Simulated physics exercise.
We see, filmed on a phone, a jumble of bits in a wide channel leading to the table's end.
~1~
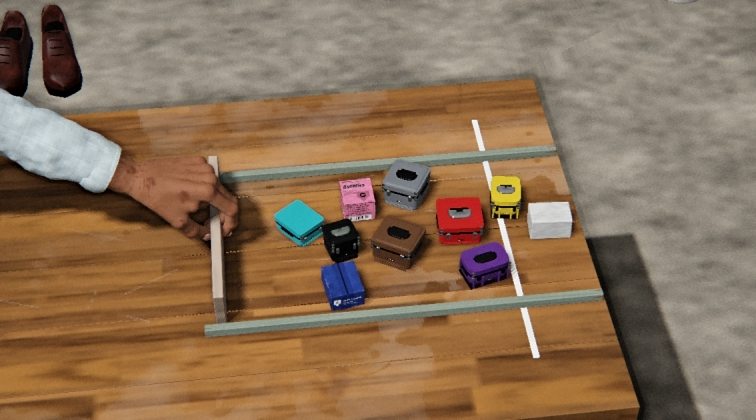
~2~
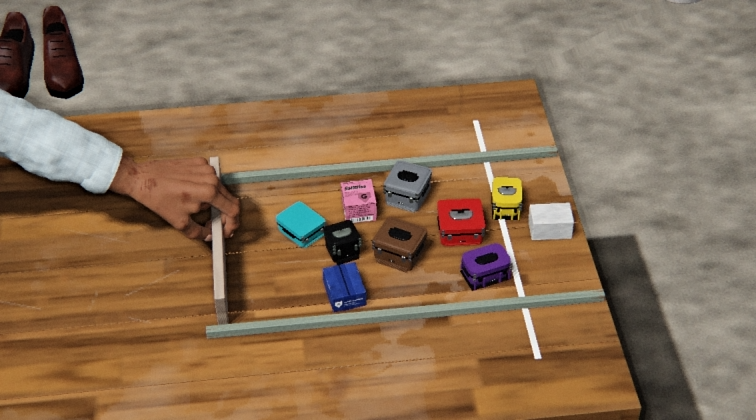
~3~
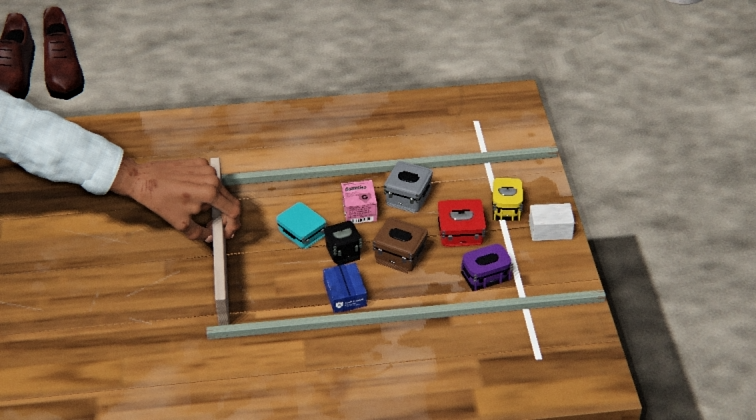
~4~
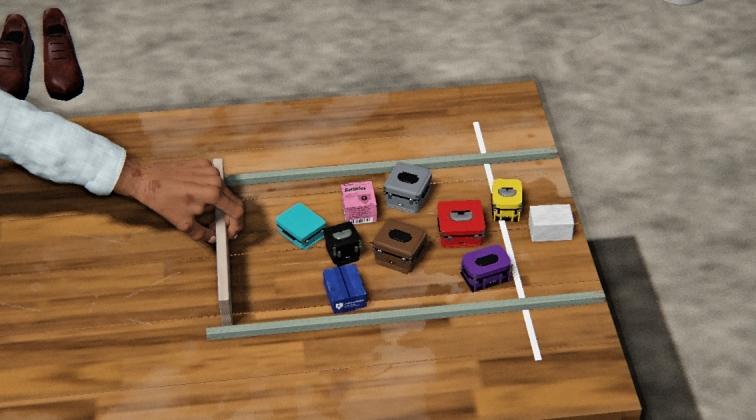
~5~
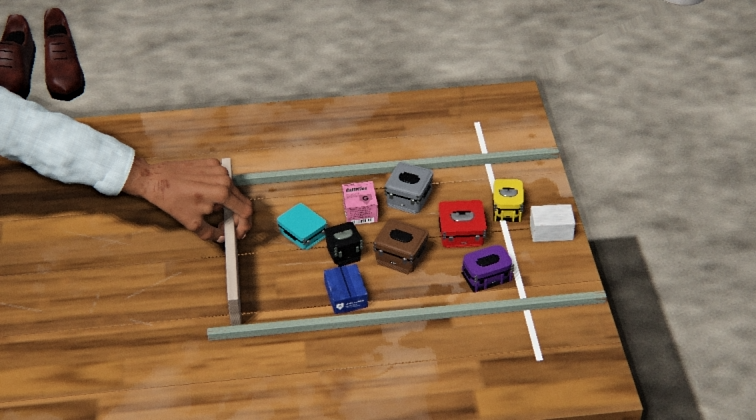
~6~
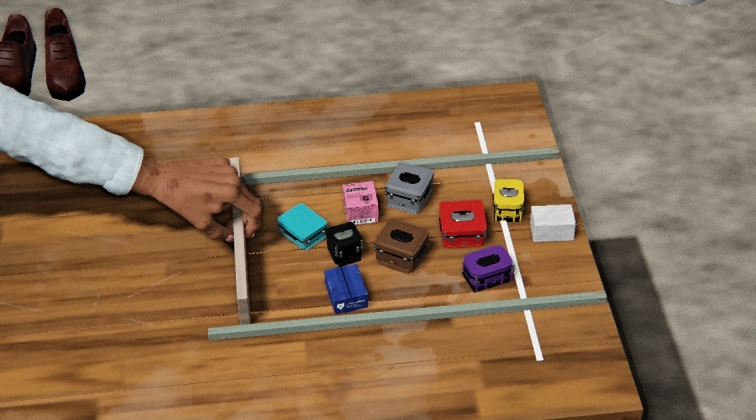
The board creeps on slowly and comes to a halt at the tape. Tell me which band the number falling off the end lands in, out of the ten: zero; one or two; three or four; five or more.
The number of pieces cleared off the edge is going to be one or two exactly.
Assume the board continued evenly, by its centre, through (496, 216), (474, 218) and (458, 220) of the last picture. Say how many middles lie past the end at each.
Counts by place: 1 / 0 / 0.
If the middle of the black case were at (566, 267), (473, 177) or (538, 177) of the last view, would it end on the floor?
Going through the places in order, it ends up falling, it keeps its spot, and it keeps its spot.
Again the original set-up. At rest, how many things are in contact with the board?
That comes to 5.
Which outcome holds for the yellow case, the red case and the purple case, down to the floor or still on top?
Taking each in turn, the yellow case keeps its spot, the red case keeps its spot, the purple case keeps its spot.
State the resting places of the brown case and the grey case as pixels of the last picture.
One ends up near (565, 239) and the other near (510, 167).
Soon after, none off yet; white block at rest near (553, 223); yellow case at rest near (508, 201); purple case at rest near (488, 269).
After that, none off yet; white block at rest near (553, 223); yellow case moving near (517, 197); purple case at rest near (488, 269).
And then, none off yet; white block displaced a little near (568, 222); yellow case displaced about its own width near (534, 184); purple case displaced about its own width near (536, 270).
In the end, the number that fall off is one or two; gone, white block.
